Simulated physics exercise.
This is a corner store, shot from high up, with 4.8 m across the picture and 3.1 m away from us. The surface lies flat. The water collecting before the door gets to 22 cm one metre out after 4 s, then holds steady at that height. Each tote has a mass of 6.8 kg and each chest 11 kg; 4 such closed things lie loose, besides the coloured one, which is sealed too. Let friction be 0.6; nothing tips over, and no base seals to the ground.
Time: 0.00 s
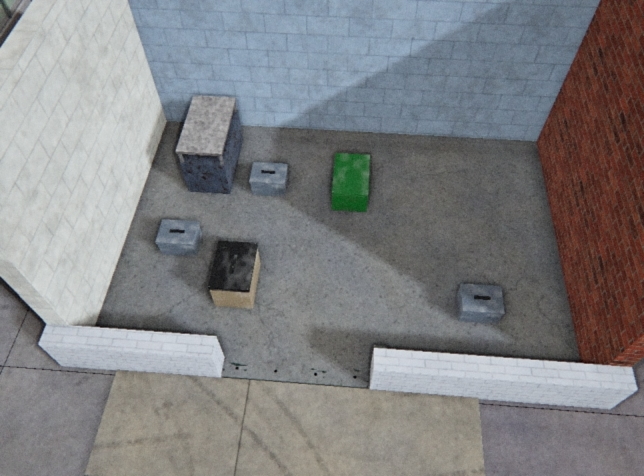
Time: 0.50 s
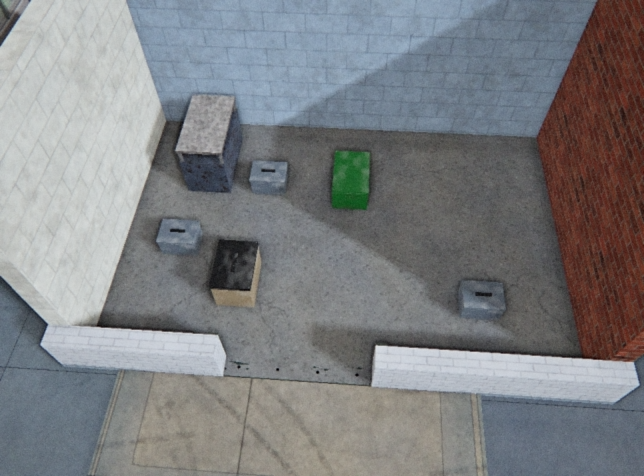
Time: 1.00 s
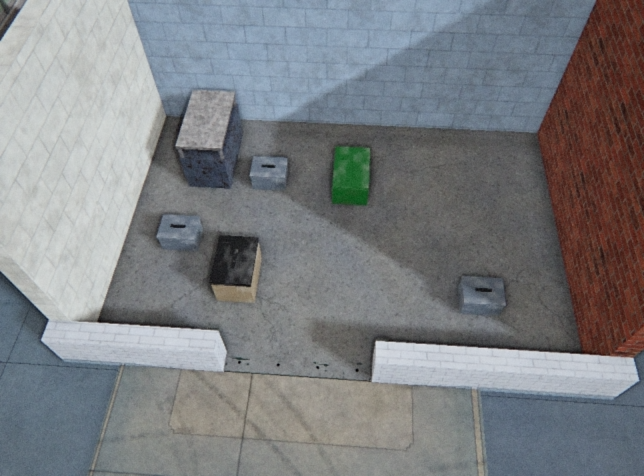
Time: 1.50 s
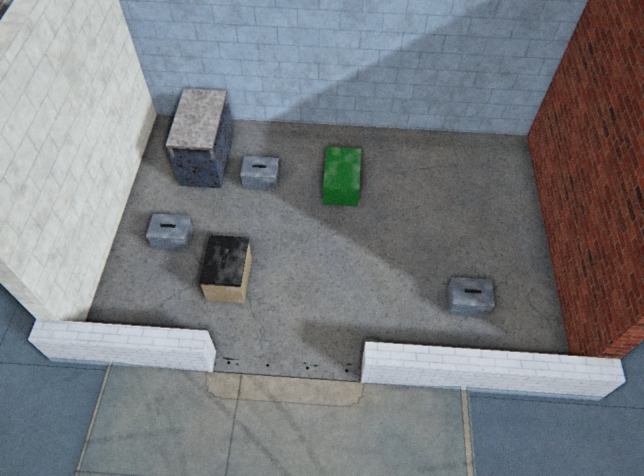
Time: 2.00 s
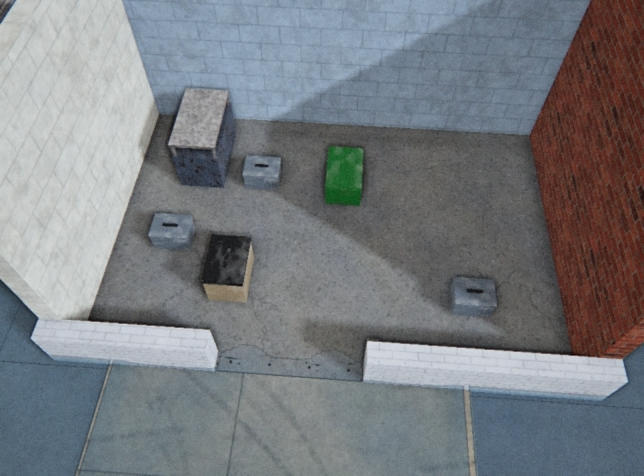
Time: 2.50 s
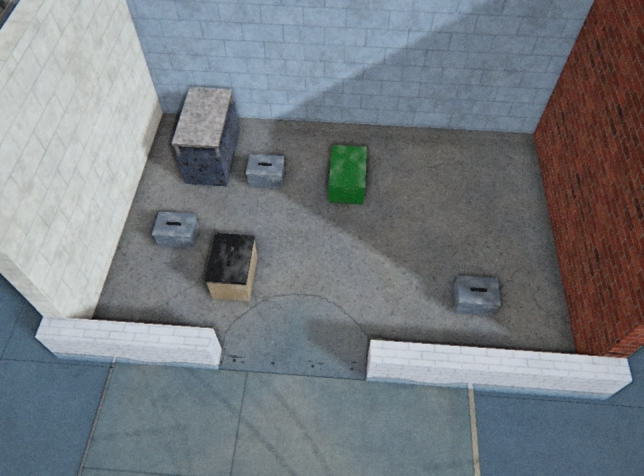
Shallow water spreads across the paving and just through the doorway while the boxes stay still.
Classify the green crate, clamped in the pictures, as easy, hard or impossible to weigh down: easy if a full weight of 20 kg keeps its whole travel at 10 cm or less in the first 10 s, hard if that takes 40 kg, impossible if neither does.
Hard.
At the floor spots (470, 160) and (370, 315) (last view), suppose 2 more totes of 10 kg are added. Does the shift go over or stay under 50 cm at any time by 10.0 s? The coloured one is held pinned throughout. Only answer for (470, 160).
Its shift comes out greater than that.
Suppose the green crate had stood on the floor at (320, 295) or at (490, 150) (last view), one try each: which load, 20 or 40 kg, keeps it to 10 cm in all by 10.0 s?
In order, heavier load succeeds alone and heavier load succeeds alone.
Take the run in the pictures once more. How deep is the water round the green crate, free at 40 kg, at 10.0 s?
About 10 cm.
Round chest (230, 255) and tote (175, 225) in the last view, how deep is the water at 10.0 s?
About 7 and 9 cm.
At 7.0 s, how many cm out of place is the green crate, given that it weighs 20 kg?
Close to 5 centimetres.
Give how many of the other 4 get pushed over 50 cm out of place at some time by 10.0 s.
The tally stands at 3.
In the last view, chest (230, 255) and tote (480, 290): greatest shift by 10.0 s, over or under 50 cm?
First above the mark, second within the mark.
After 3.5 s the green crate would be 0 cm from its start with 20 kg and 0 cm from its start with 40 kg; 0 cm of water round it then.
After 4.5 s the green crate would be 0 cm from its start with 20 kg and 0 cm from its start with 40 kg; 5 cm of water round it then.
After 7.0 s the green crate would be 5 cm from its start with 20 kg and 0 cm from its start with 40 kg; 6 cm of water round it then.
After 10.0 s the green crate would be 77 cm from its start with 20 kg and 0 cm from its start with 40 kg; 10 cm of water round it then.
